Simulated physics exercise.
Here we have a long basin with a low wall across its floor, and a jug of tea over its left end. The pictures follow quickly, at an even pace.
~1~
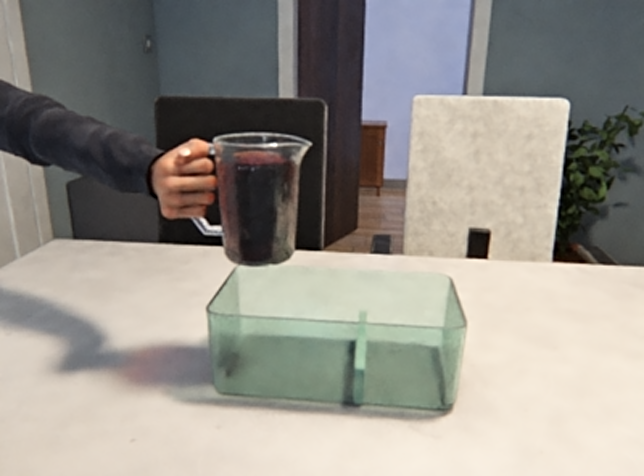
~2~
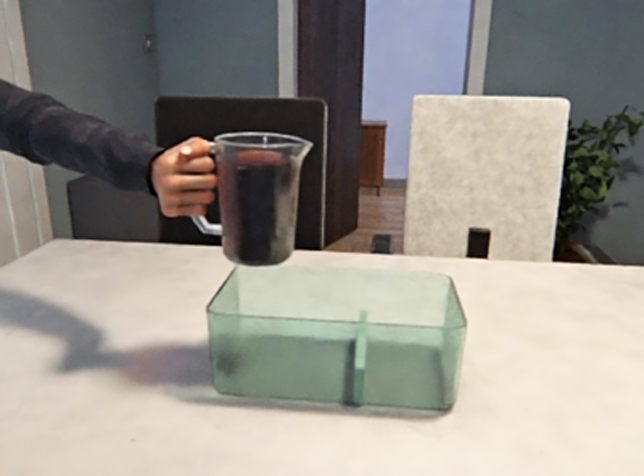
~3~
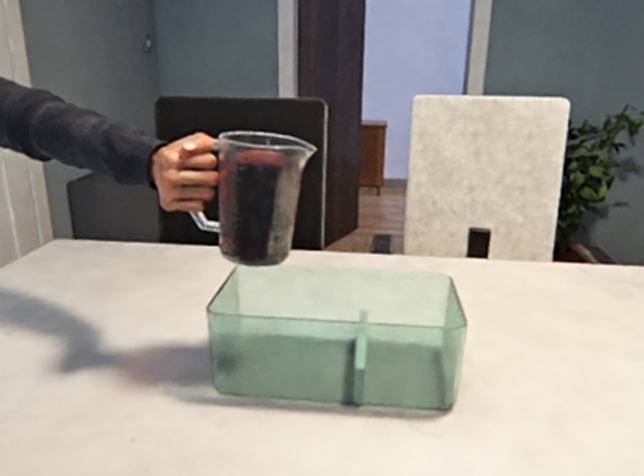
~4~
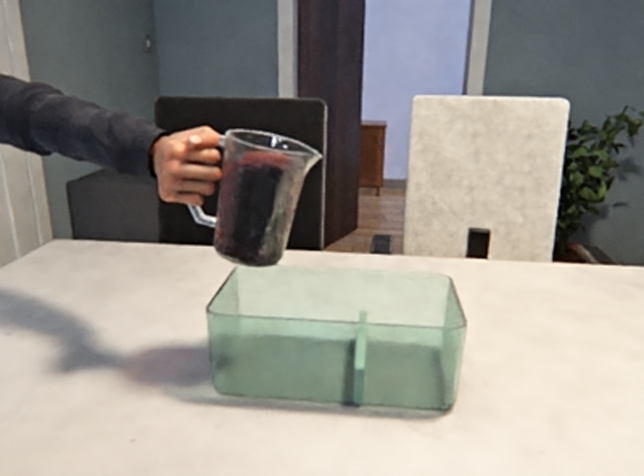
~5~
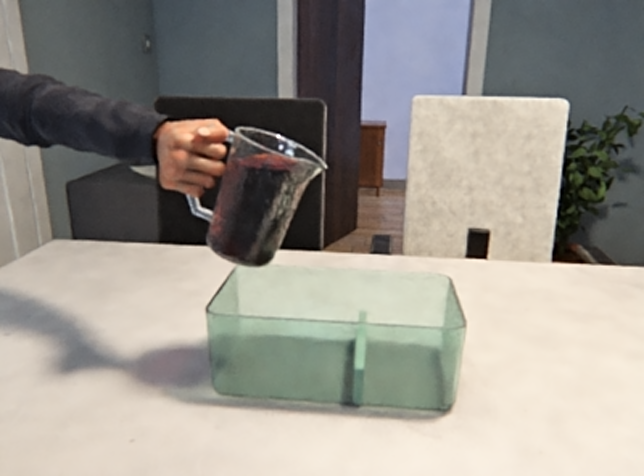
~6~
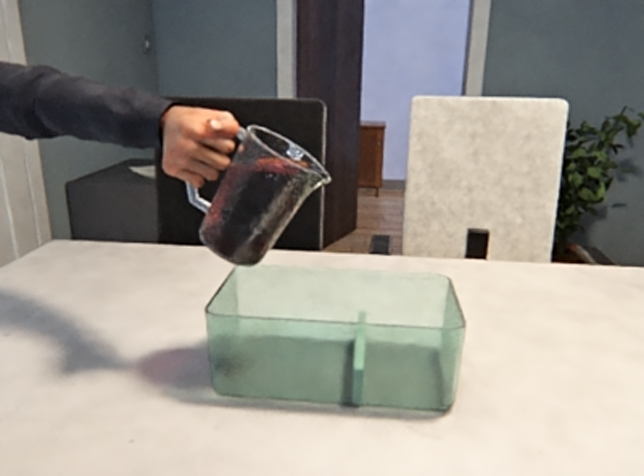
The clip opens with a hand holding a clear jug of dark liquid upright above the left end of a long, green, see-through basin with a low wall inside. The hand tilts the jug to the right, slowly at first and then further, until it leans clearly, its liquid near the lip.
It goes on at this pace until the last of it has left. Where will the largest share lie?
It is the right one.
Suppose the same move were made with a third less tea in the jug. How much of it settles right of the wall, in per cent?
Near 45 %.
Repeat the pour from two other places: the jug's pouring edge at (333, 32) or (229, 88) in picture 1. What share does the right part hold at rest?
In turn 65 and 5 in a hundred.
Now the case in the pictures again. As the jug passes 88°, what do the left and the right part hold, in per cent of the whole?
Left: 0 %. Right: 15 %.
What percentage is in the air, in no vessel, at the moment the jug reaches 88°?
Roughly 15 in a hundred.
A moment on, the tilt is 88° and 70 per cent is still to pour, 0 is left of the wall and 13 right of it.
Next, the tilt is 105° and 24 per cent is still to pour, 17 is left of the wall and 44 right of it.
Then the tilt is 105° and 3 per cent is still to pour, 29 is left of the wall and 64 right of it.
Later the tilt is 105° and 0 per cent is still to pour, 34 is left of the wall and 64 right of it.
At rest 35 per cent lies left of the wall, 64 right of it and 1 outside.
